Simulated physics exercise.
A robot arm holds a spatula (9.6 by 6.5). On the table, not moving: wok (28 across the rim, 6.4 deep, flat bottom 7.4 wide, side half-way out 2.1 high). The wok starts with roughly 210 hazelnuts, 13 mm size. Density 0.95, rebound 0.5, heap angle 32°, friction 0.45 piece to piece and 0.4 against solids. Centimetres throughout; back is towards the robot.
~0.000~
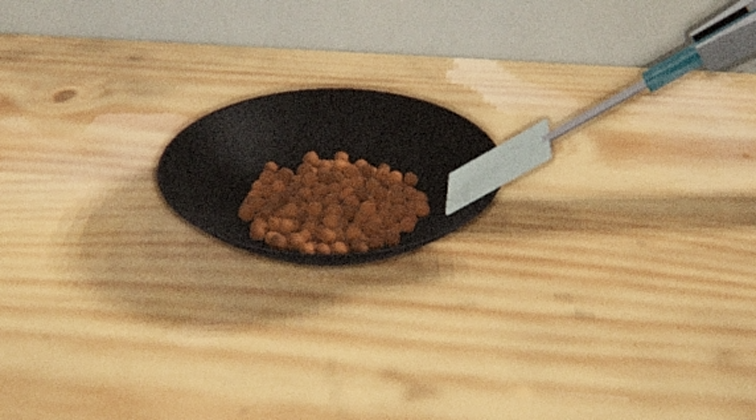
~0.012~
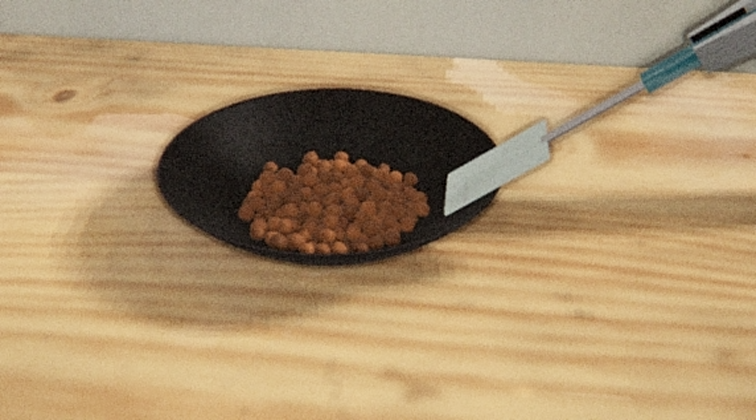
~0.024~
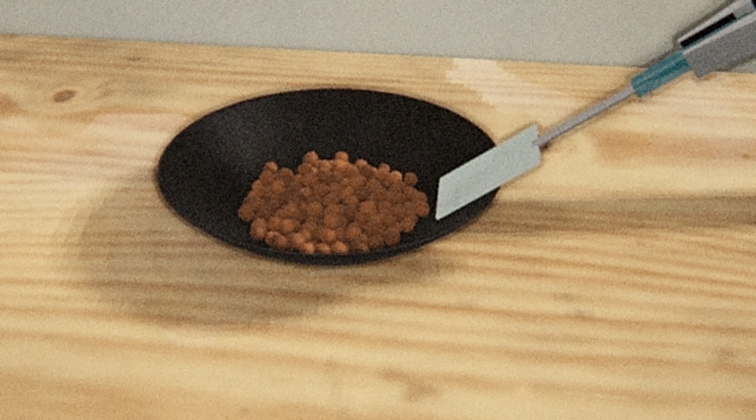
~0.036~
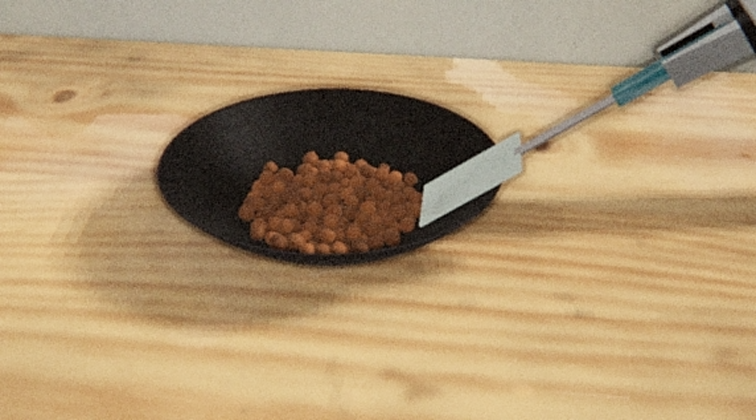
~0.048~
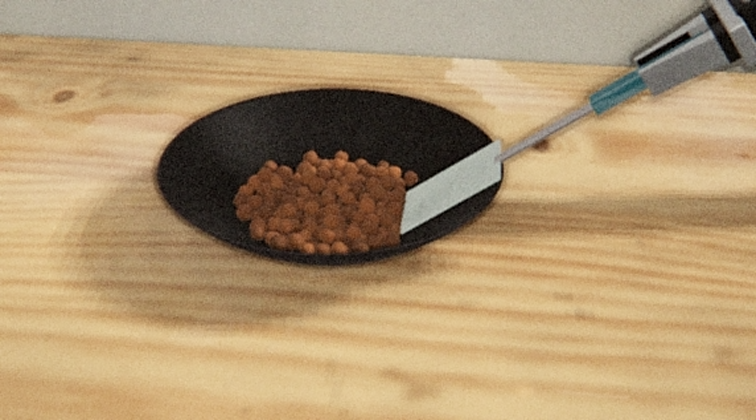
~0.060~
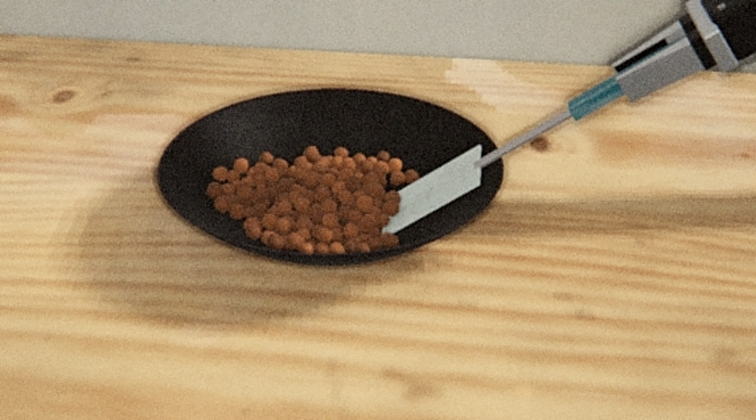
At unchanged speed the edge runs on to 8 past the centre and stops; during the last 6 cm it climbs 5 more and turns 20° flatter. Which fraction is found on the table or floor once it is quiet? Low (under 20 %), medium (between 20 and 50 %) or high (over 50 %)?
On the table or floor the share is medium, between 20 and 50 %.
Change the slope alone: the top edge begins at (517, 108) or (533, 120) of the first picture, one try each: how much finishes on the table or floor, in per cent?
Some 35 and 30 per cent.
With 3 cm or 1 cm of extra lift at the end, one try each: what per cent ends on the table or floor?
Some 35 and 35 per cent.
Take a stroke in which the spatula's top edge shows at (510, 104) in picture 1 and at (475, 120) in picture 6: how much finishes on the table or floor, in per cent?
About 5 per cent.
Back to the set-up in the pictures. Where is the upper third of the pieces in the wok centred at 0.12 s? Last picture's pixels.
Near (256, 176).
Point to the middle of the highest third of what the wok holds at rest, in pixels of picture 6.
Near (247, 194).
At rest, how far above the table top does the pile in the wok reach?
Roughly 5.0 cm.
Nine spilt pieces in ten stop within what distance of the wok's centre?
Roughly 120 cm.
By 0.09 s, sloping 37°, highest piece 9 above the table; 210 in the wok, 2 on the blade or in flight.
By 0.12 s, sloping 32°, highest piece 14 above the table; 198 in the wok, 14 on the blade or in flight.
By 0.34 s, sloping 17°, highest piece 20 above the table; 136 in the wok, 26 on the table or floor, 50 on the blade or in flight.
By 1.39 s, sloping 17°, highest piece 4 above the table; 135 in the wok, 77 on the table or floor.
Final count, 135 in the wok, 77 on the table or floor. That is 36 % on the table or floor.
